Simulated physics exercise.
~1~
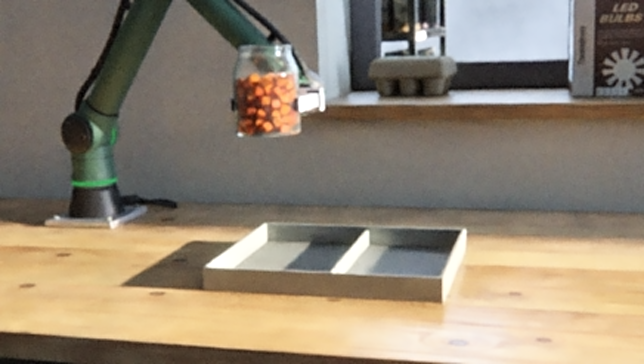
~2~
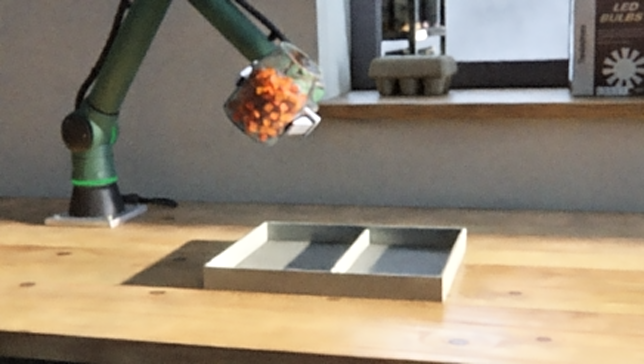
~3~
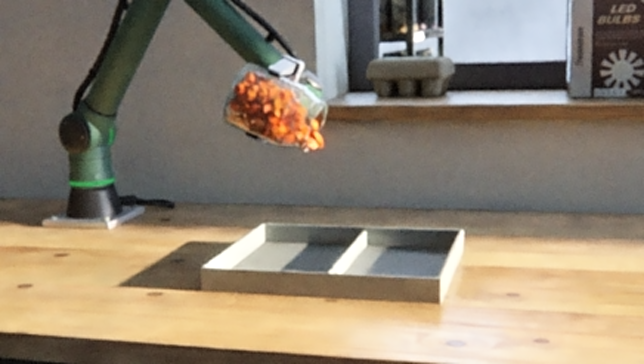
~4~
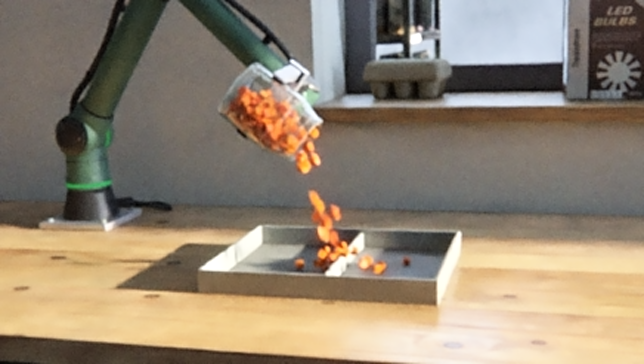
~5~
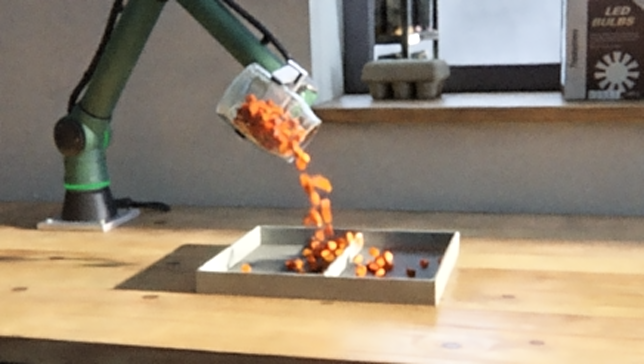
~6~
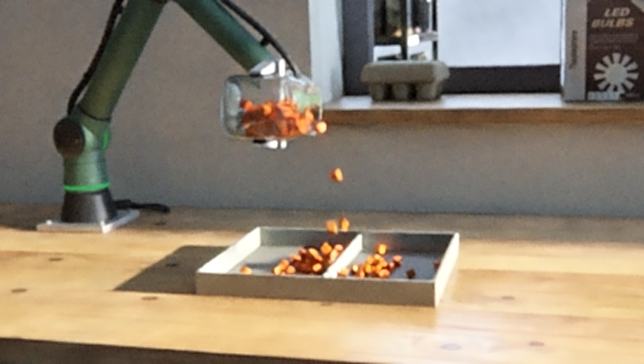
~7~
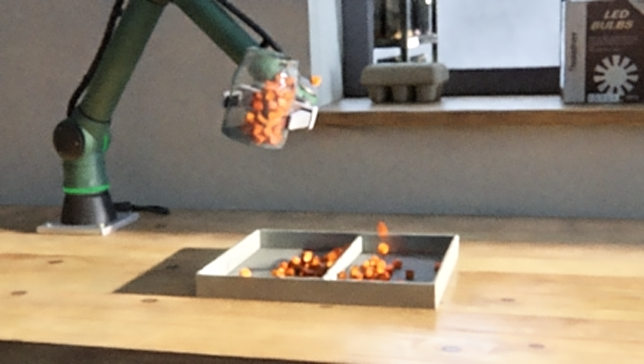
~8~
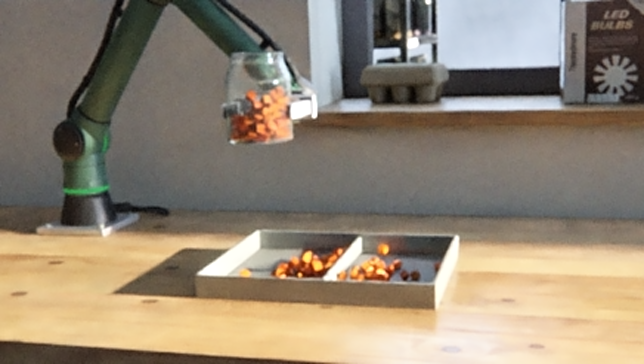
A green robot arm tipped a clear jar of orange vegetable dice to the right, spilling some into both parts of a divided tray on the wooden table, then turned it upright again with a good share of the pieces still inside.
